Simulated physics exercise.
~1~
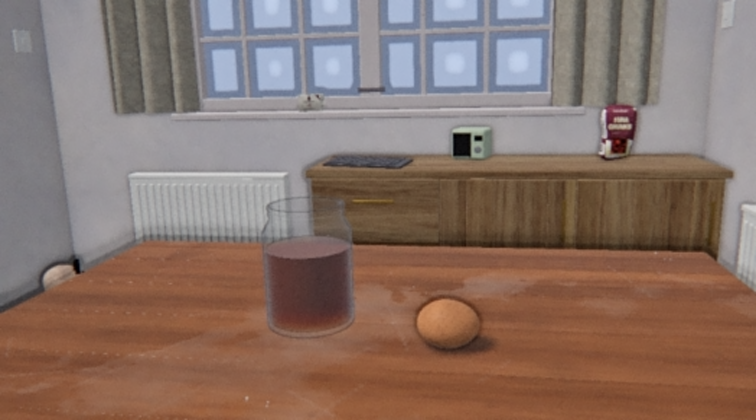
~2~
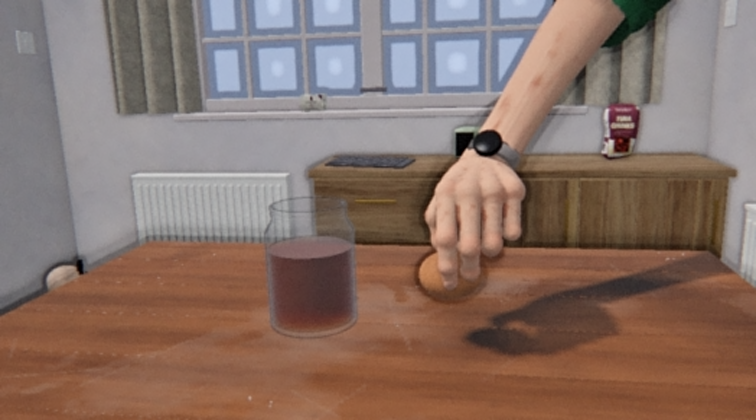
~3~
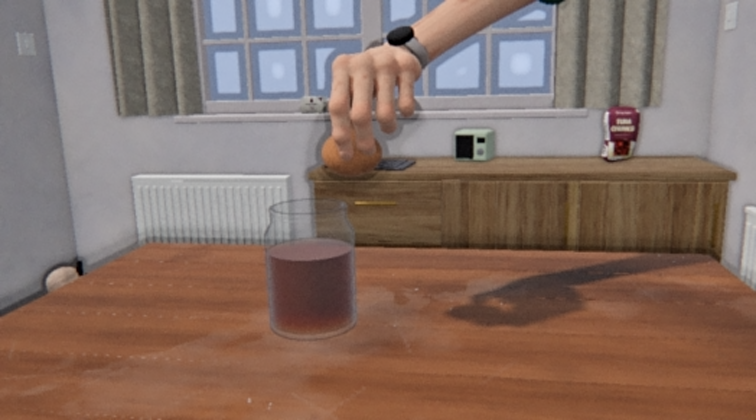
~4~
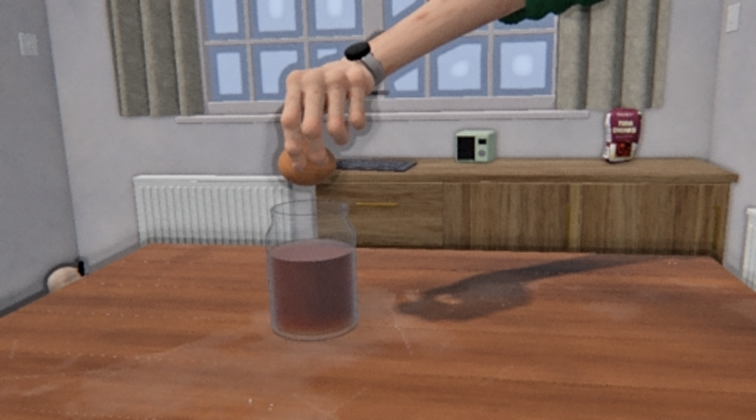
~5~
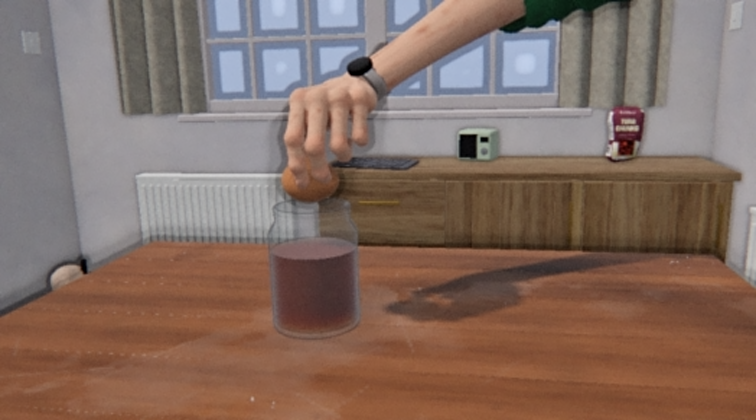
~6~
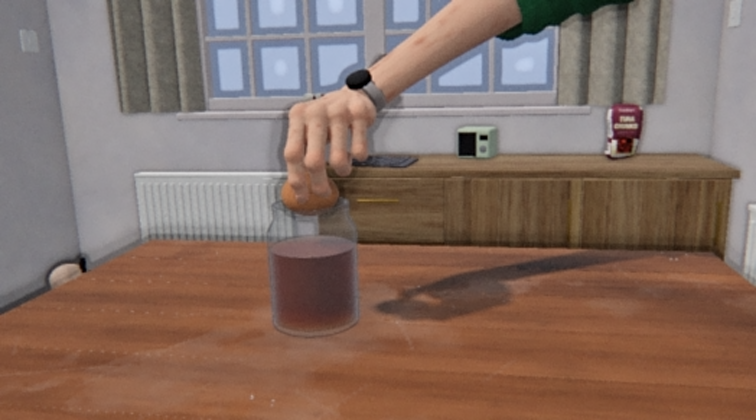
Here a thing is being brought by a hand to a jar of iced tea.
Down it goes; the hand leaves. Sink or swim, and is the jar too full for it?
Well, it does not stay up, and as for the jar, it manages without spilling.
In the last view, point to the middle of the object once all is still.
Around (315, 294).
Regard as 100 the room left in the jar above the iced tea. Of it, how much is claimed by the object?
Around 30 %.
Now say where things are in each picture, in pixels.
In the first picture, the egg lies on the top at (448, 323); jar (308, 260) about two thirds full.
The second picture shows a hand picks up the egg at (451, 275); jar about two thirds full, surface at (310, 247).
In the third picture, the egg is carried over at (353, 153); jar (311, 262) about two thirds full.
In the fourth picture, the egg is above the jar at (307, 164); jar about two thirds full, surface at (312, 250).
The fifth picture shows the egg comes down at (310, 181); jar (314, 261) about two thirds full.
In the sixth picture, the egg is just over the surface at (310, 194); jar about two thirds full, surface at (313, 246).
A moment on, the egg enters the iced tea; the jar is about two thirds full.
Further on, the egg goes on down; the jar is about three quarters full.
When it is over, the egg rests at the bottom; the jar is about three quarters full; none went over.
